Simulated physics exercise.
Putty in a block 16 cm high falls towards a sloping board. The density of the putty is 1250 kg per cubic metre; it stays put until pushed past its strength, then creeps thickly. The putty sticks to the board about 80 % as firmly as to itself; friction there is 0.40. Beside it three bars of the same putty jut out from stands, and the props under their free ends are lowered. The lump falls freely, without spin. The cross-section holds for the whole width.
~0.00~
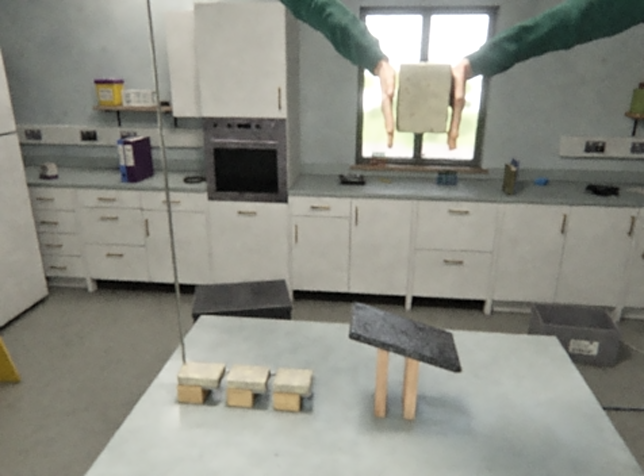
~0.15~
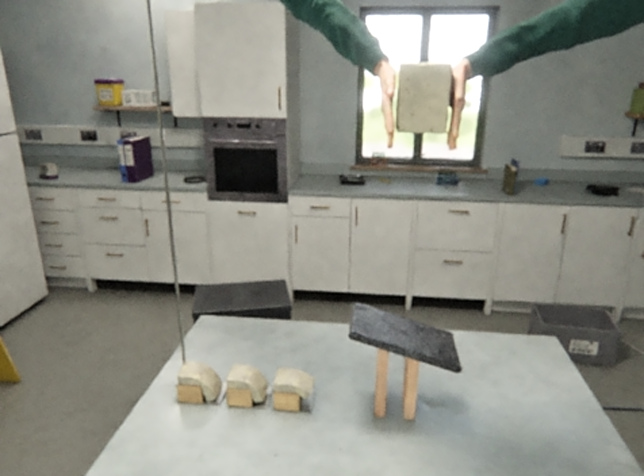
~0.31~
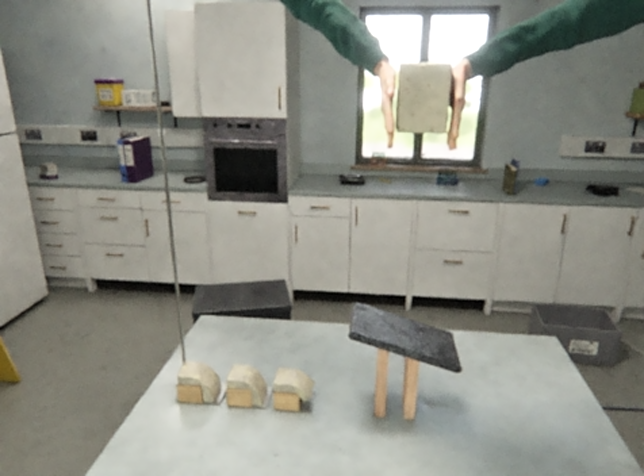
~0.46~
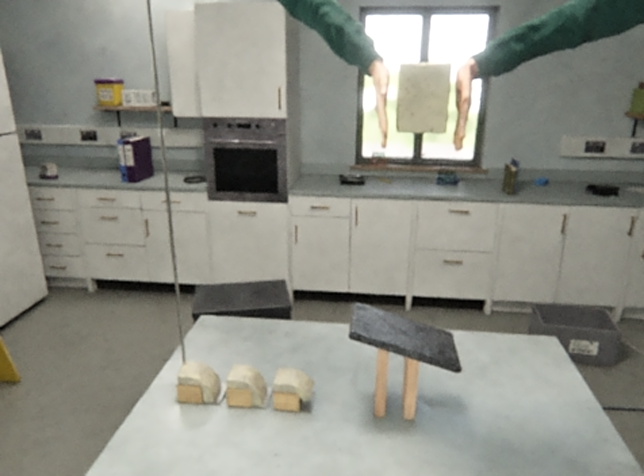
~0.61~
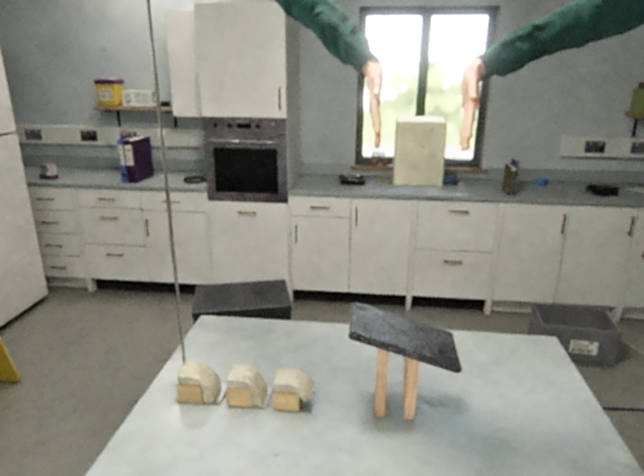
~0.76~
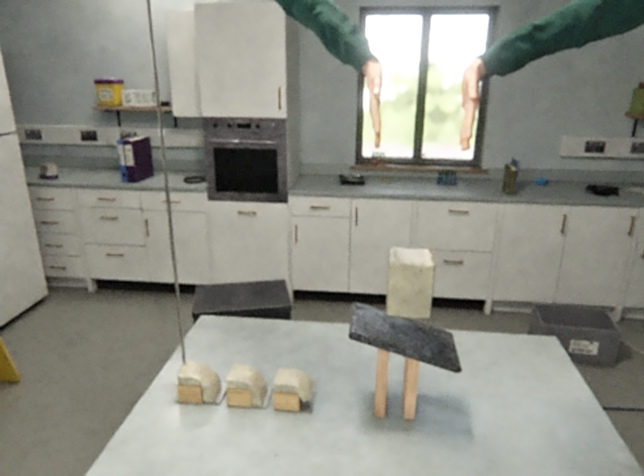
Three pale bars on small stands at the left of a table droop at their free ends, curving downward, while two green-sleeved arms hold a pale block up before a window. The hands then spread apart and release the block, which drops upright to just above a dark sloping board on wooden legs.
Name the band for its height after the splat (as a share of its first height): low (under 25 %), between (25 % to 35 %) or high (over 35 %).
Its height after the splat (as a share of its first height) is low, under 25 %.
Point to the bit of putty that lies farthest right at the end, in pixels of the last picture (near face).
At about (466, 362).
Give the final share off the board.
Roughly 55 % off the board.
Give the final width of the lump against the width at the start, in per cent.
About 260 %.
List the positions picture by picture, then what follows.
In the first frame, crest of the putty at (411, 63); drop of the bar ends 0, 0, 0 (left to right).
In the second frame, crest of the putty at (411, 63); drop of the bar ends 5.7 cm, 4.8 cm, 2.1 cm (left to right).
In the third frame, crest of the putty at (411, 63); drop of the bar ends 5.9 cm, 5.9 cm, 3.1 cm (left to right).
In the fourth frame, crest of the putty at (411, 63); drop of the bar ends 5.9 cm, 5.9 cm, 3.1 cm (left to right).
In the fifth frame, crest of the putty at (408, 121); drop of the bar ends 5.9 cm, 5.9 cm, 3.1 cm (left to right).
In the sixth frame, crest of the putty at (399, 263); drop of the bar ends 5.9 cm, 5.9 cm, 3.1 cm (left to right).
After 0.88 s, it stands 24 % of its first height and 10 % has gone off the board.
After 1.01 s, it stands 19 % of its first height and 46 % has gone off the board.
After 1.15 s, it stands 19 % of its first height and 54 % has gone off the board.
After 1.28 s, it stands 19 % of its first height and 54 % has gone off the board.
After 1.38 s, it stands 19 % of its first height and 54 % has gone off the board.
